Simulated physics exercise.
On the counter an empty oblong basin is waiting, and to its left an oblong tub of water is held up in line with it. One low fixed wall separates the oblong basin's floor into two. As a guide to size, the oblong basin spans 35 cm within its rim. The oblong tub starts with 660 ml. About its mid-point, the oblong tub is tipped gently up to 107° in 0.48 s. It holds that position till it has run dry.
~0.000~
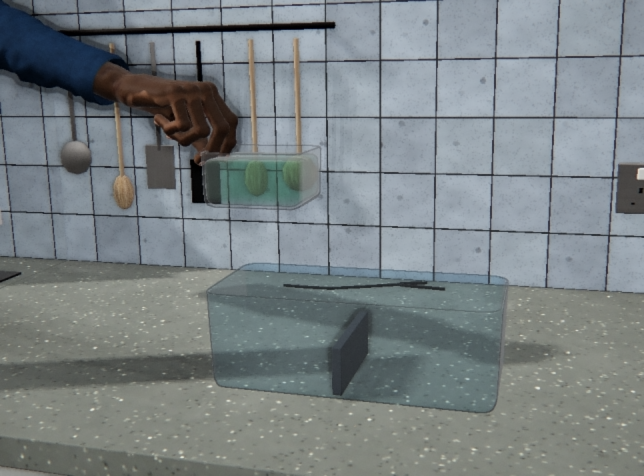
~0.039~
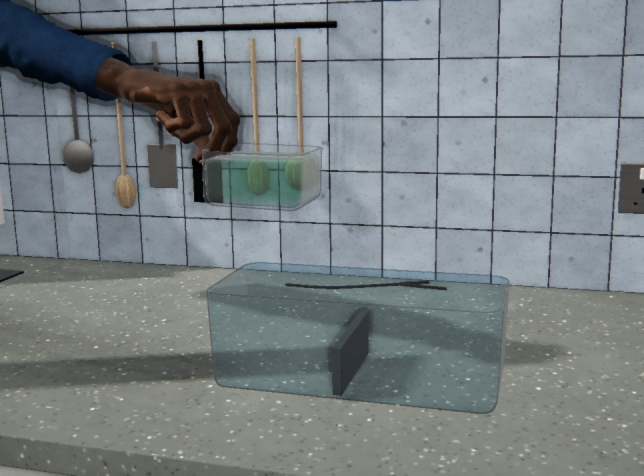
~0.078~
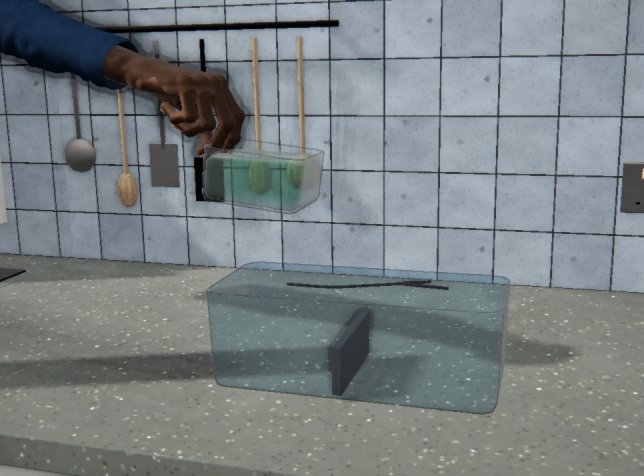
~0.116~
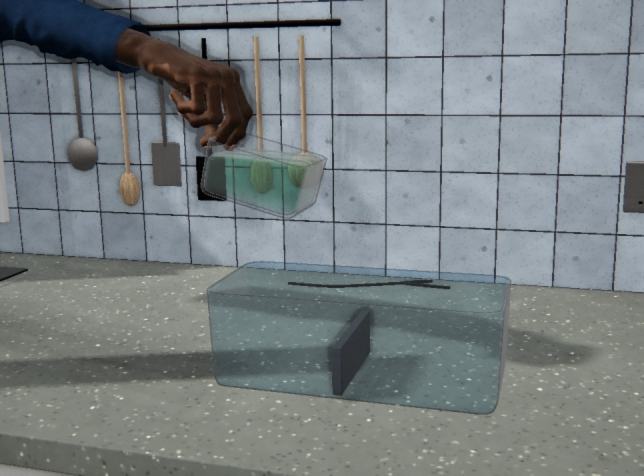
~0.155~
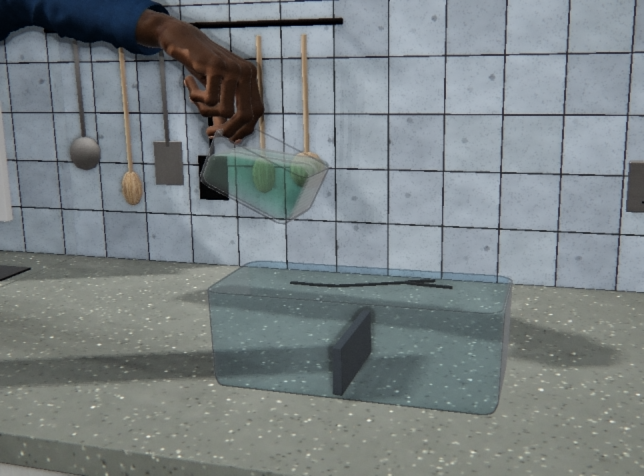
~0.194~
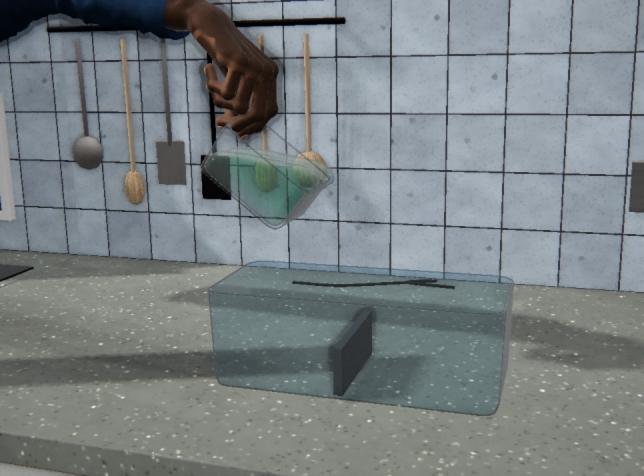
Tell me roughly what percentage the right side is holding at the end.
At the end it holds about 53 per cent.
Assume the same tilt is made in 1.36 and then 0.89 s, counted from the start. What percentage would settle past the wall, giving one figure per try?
Respectively 70 and 70 %.
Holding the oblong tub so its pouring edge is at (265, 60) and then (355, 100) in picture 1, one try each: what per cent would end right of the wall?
In turn about 15 and 90 per cent.
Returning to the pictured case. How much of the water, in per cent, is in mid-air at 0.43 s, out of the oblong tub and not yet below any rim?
Some 42 per cent, I reckon.
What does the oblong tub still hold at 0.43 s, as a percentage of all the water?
Close to 14 in a hundred.
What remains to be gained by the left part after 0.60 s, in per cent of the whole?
Around 6 in a hundred.
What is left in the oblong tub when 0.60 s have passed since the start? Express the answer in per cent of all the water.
Close to 2 in a hundred.
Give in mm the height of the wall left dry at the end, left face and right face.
It's around 48 mm on the left side and around 46 mm on the right side.
Then, 0.43 s in, the tilt is 104° and 15 per cent is still to pour, 9 is left of the wall and 35 right of it.
Then, 0.60 s in, the tilt is 107° and 2 per cent is still to pour, 38 is left of the wall and 54 right of it.
Then, 0.78 s in, the tilt is 107° and 0 per cent is still to pour, 43 is left of the wall and 52 right of it.
Then, 0.98 s in, the tilt is 107° and 0 per cent is still to pour, 45 is left of the wall and 53 right of it.
Finally, 45 per cent lies left of the wall, 53 right of it and 2 outside.
